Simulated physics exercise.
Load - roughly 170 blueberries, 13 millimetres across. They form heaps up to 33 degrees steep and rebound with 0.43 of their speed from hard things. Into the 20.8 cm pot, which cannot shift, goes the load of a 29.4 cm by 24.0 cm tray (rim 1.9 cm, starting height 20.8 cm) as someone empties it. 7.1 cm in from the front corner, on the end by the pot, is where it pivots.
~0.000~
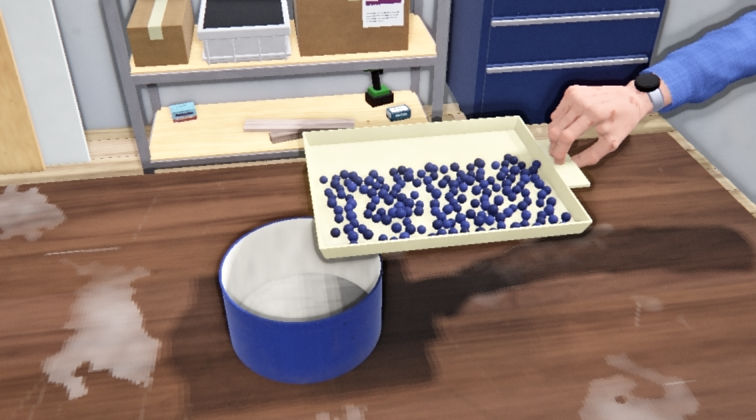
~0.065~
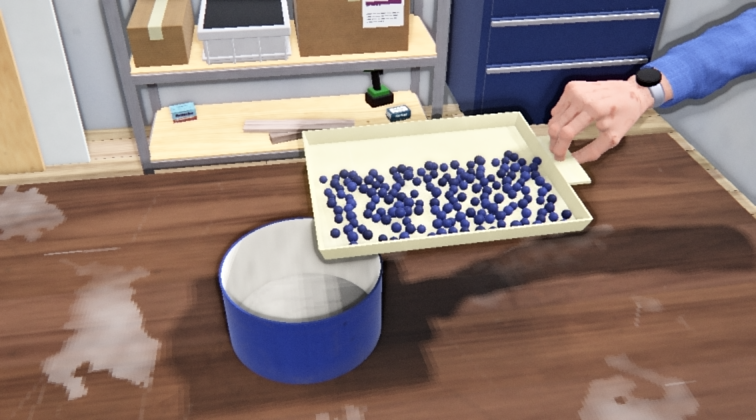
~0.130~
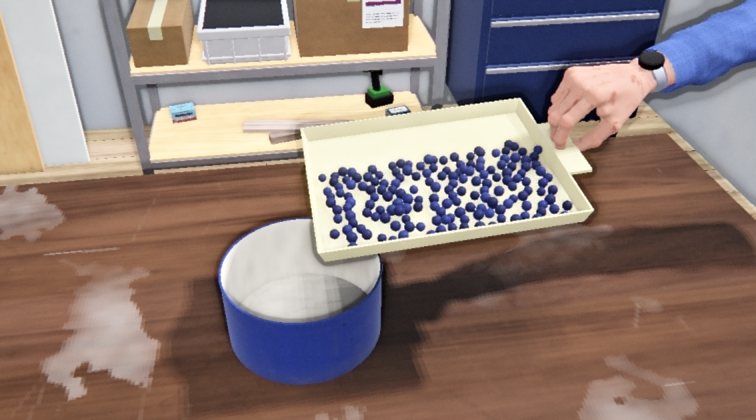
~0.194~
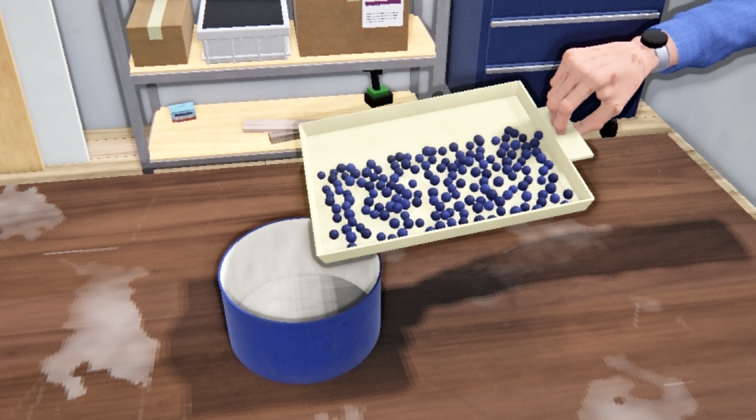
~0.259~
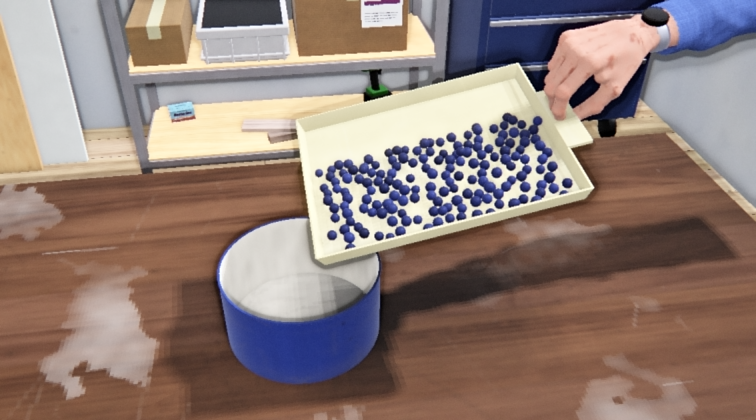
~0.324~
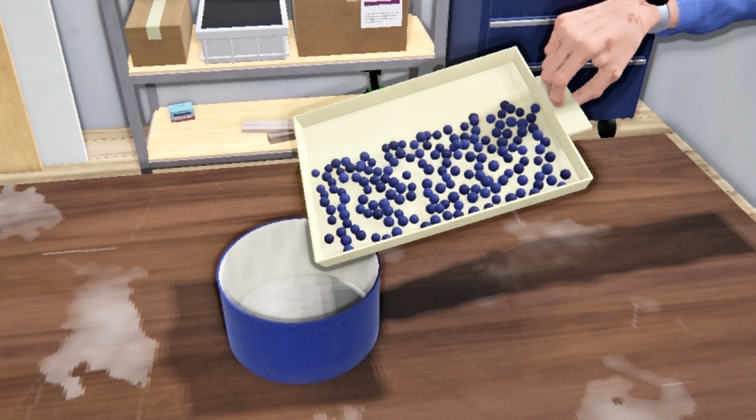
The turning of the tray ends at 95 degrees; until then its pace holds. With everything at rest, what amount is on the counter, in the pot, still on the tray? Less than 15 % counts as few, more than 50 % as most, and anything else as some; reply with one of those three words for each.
Here it is: Counter: Most, pot: Some, left on the tray: Few.
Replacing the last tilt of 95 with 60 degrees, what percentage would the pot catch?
Around 0 in a hundred.
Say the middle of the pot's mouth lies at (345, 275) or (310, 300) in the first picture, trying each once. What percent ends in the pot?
In order, about 60 and about 95 per cent.
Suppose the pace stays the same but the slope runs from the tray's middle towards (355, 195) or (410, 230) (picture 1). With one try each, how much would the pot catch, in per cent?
That would be close to 75 per cent, then close to 20 per cent.
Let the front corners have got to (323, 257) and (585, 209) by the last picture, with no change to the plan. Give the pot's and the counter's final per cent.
In the pot: 25 per cent; on the counter: 75 per cent.
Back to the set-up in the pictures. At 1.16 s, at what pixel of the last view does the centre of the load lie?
Load centre: About (351, 193) px.
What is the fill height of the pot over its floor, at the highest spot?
About 2.5 centimetres.
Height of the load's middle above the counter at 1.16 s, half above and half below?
Roughly 28 cm.
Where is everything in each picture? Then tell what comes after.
The first frame shows tray tilt 0 degrees, front corners at (325, 244) and (585, 219); middle of the pieces at (449, 197); pot at (302, 265).
The second frame shows tray tilt 1 degrees, front corners at (325, 245) and (585, 216); middle of the pieces at (449, 195).
The third frame shows tray tilt 5 degrees, front corners at (324, 248) and (586, 208), lowest corner left front; middle of the pieces at (449, 190).
The fourth frame shows tray tilt 10 degrees, front corners at (323, 250) and (586, 196), lowest corner left front; middle of the pieces at (448, 183).
The fifth frame shows tray tilt 14 degrees, front corners at (321, 253) and (586, 186), lowest corner left front; middle of the pieces at (446, 176).
The sixth frame shows tray tilt 19 degrees, front corners at (321, 256) and (585, 176), lowest corner left front; middle of the pieces at (442, 171); pot at (300, 265). Its pace works out near 70 degrees a second.
Then, at 0.83 s, tilt 56 degrees; the tray holds 100 %, the pot 0 %.
After 1.16 s, tilt 79 degrees; the tray holds 95 %, the pot 0 %.
After 1.59 s, tilt 95 degrees; the tray holds 5 %, the pot 35 %.
In the end, at 2.5 s, counter 60 %, pot 40 %, tray 0 %.
